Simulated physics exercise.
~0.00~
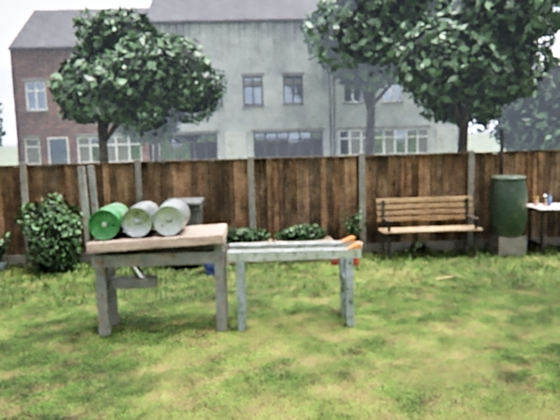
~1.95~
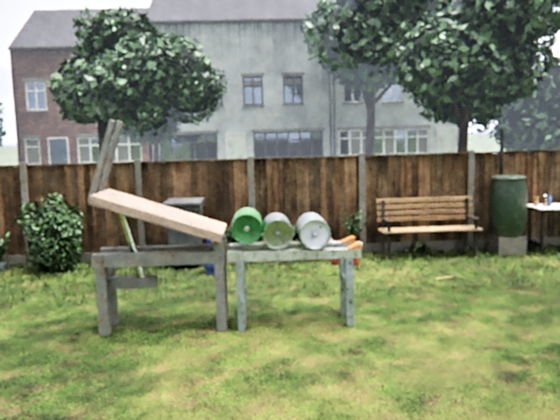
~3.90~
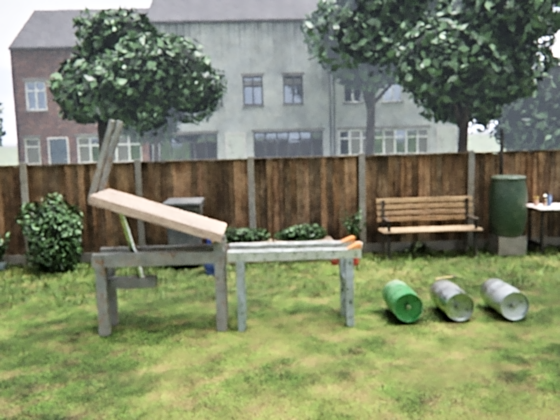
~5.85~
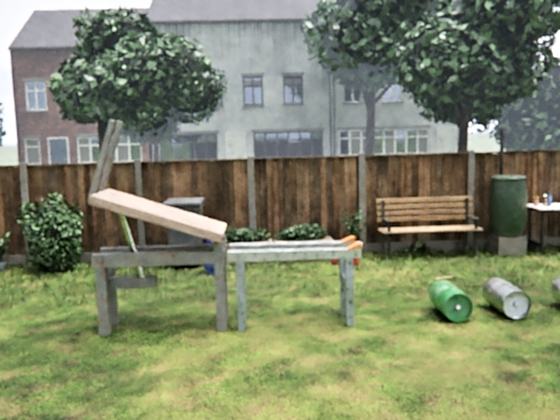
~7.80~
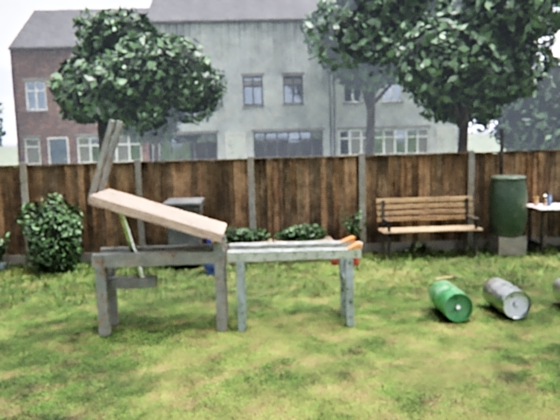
Three kegs, a green one at the left and two pale grey ones beside it, lie end-on atop a weathered wooden table in a fenced garden, seen from the side by a still camera. A lower, lighter rack adjoins the table on the right, with a bench and a dark green barrel by the fence and houses behind. The tabletop tilts up at its left, and the kegs roll right onto the rack. They pass its far end and drop to the grass. They roll farther right, and the green keg comes to rest on the ground.
